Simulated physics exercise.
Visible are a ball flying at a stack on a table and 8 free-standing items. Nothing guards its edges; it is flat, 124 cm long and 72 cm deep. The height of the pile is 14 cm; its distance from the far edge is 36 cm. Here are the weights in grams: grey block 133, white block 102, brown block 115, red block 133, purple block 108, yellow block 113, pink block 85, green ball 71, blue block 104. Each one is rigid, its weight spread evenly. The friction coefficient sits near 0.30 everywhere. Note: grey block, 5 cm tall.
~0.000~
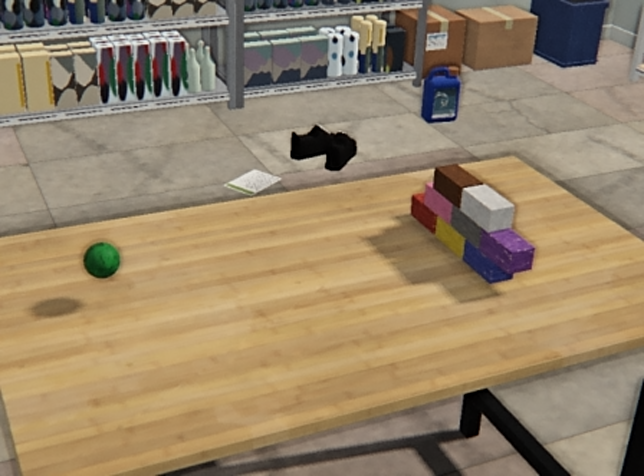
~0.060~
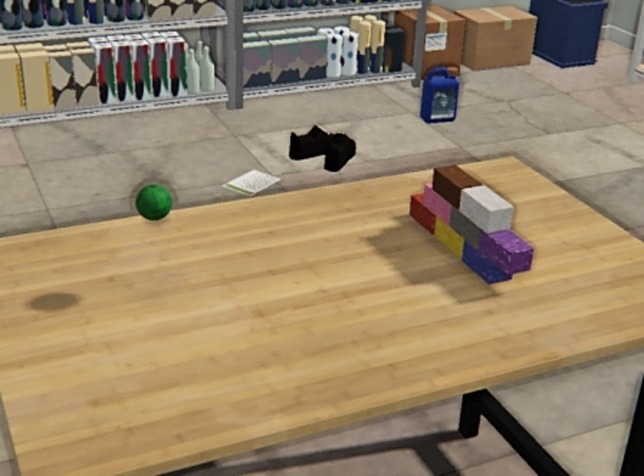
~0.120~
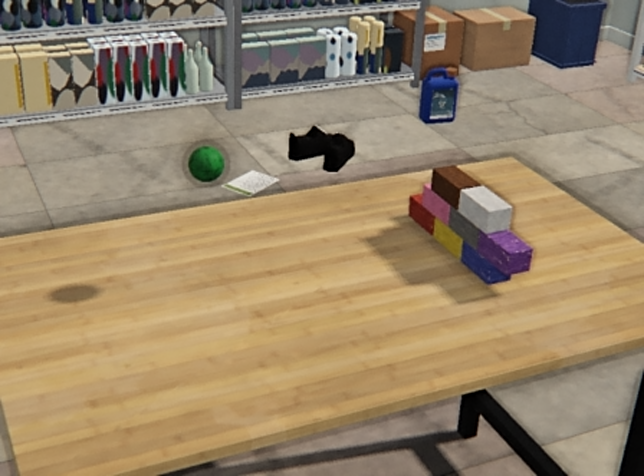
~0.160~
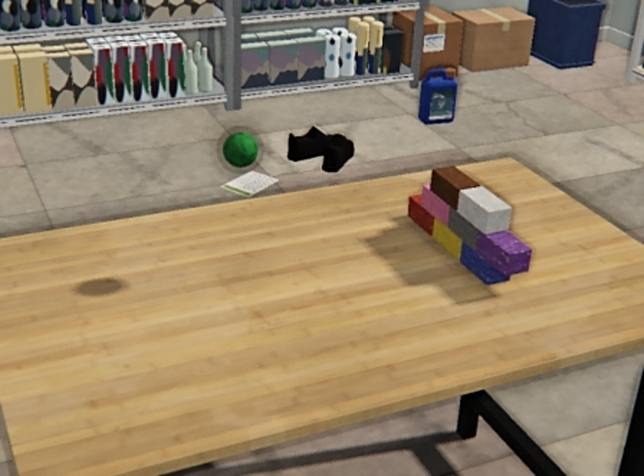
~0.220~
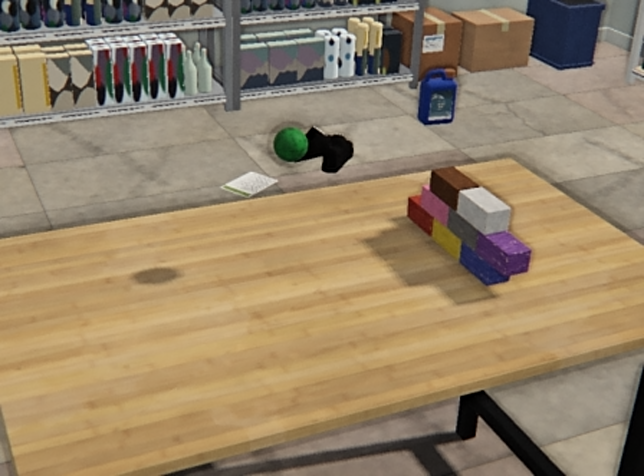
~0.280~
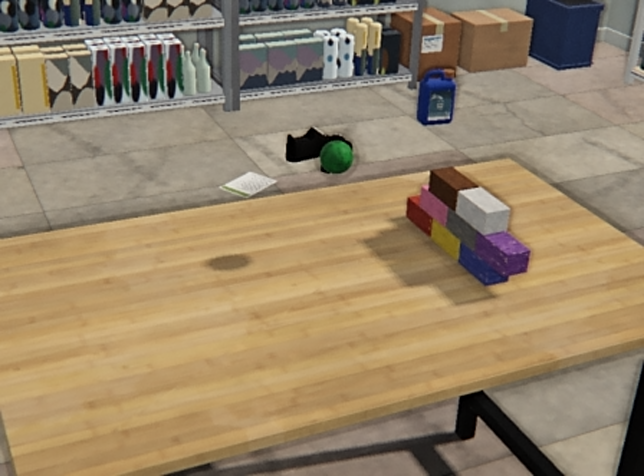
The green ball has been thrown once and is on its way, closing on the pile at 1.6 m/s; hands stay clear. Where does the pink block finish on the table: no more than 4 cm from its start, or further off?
The pink block finishes within that distance.
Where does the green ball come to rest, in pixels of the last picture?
It comes to rest near (415, 217).
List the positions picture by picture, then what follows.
In the first picture, 62 cm to the stack; green ball (101, 260).
In the second picture, 52 cm to the stack; green ball (154, 203); brown block (456, 187).
In the third picture, 43 cm to the stack; green ball (206, 164); purple block (504, 250).
In the fourth picture, 36 cm to the stack; green ball (240, 150); blue block (486, 261).
In the fifth picture, 27 cm to the stack; green ball (291, 145); white block (483, 211).
In the sixth picture, 17 cm to the stack; green ball (336, 158).
After 0.38 s, green ball near (405, 213).
After 0.48 s, green ball near (415, 218); red block moved 2 cm.
In the end (1.0 s), all 8 under 4 cm from the start. At the end, from the last picture's camera, pink block near (447, 204).
